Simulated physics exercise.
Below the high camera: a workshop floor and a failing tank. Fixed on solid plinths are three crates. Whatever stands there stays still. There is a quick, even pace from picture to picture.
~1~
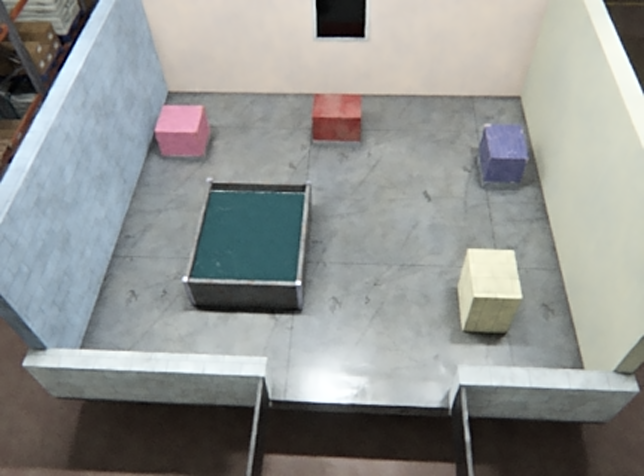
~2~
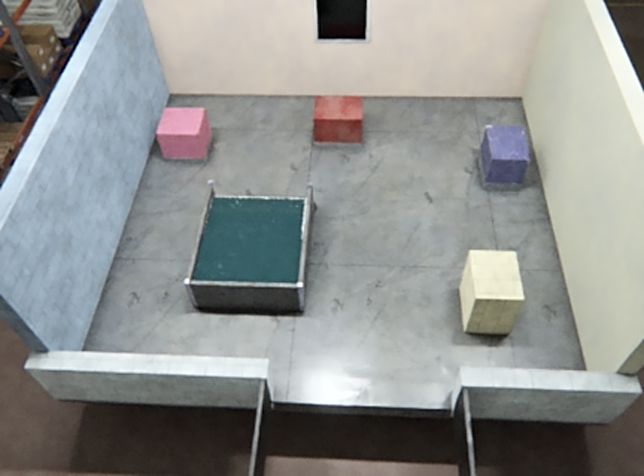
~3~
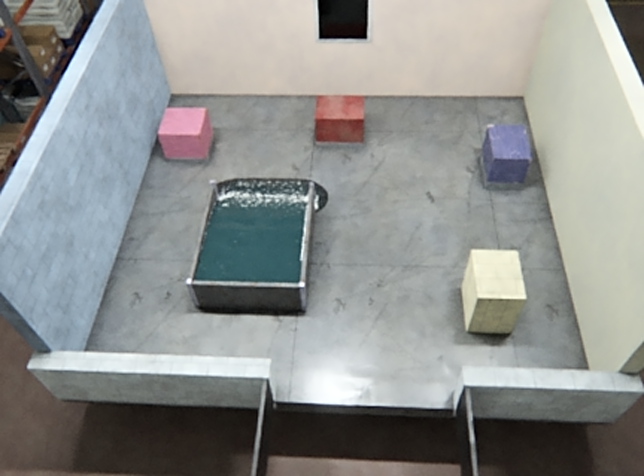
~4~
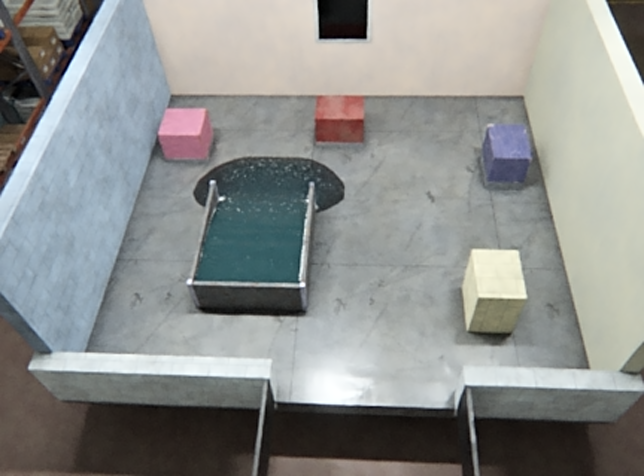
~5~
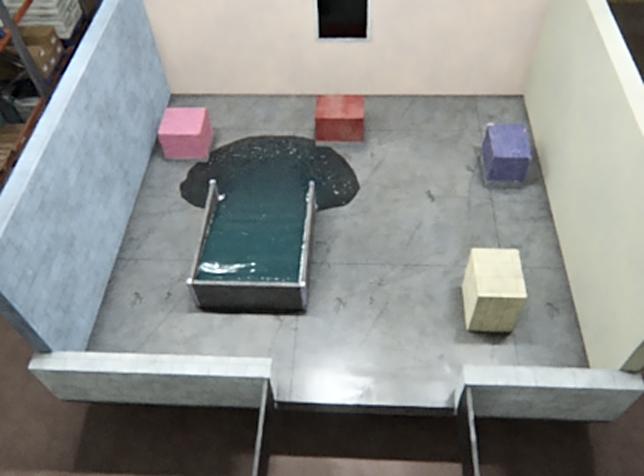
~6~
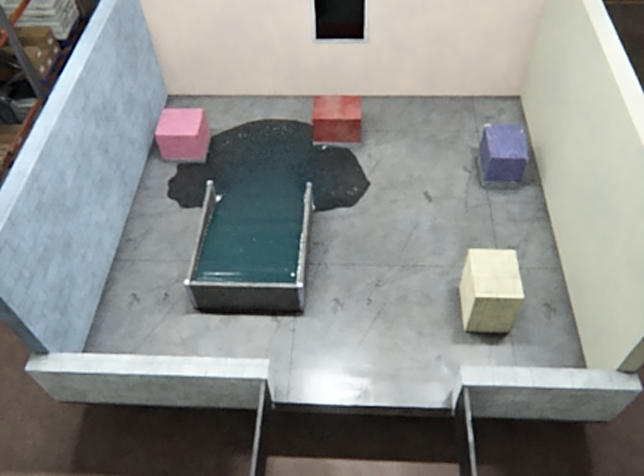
A walled workshop floor of grey concrete, seen from a high camera, holds an open tank of dark green water left of centre, between a blue wall at left and a pale cream one at right. Pink and red blocks sit near the back, with purple and cream ones at right. Water pours quickly from the tank's far side, spreading a dark, widening puddle toward the pink and red blocks.
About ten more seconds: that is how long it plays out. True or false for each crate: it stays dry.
Red crate: False, it gets wet; blue crate: True, it stays dry; pink crate: False, it gets wet.
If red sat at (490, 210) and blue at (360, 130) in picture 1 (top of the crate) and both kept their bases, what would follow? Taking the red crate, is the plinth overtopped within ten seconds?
Note: Red - untouched.
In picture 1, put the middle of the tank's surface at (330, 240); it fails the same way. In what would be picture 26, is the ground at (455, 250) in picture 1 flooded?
By then that patch is left unwetted.
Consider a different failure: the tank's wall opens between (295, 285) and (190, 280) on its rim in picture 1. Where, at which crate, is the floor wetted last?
It's the blue crate.
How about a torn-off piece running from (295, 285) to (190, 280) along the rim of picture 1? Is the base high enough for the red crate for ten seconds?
Looking at it, the red crate is left untouched.
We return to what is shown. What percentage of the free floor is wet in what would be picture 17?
Close to 35 percent, by my reckoning.
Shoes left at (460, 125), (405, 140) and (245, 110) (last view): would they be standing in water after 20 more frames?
Going through them in order, I'd say drenched, drenched and drenched.
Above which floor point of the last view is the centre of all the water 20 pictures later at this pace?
I'd point to (279, 152).
A moment on, water covers 20 % of the floor; the red crate water round its plinth, the blue crate not reached, the pink crate water round its plinth.
Next, water covers 35 % of the floor; the red crate water round its plinth, the blue crate not reached, the pink crate water round its plinth.
Then, water covers 45 % of the floor; the red crate water round its plinth, the blue crate water round its plinth, the pink crate water round its plinth.
Later, water covers 70 % of the floor; the red crate water round its plinth, the blue crate water round its plinth, the pink crate water round its plinth.
In the end, water covers 95 % of the floor; the red crate was topped, the blue crate stayed above the water, the pink crate was topped.
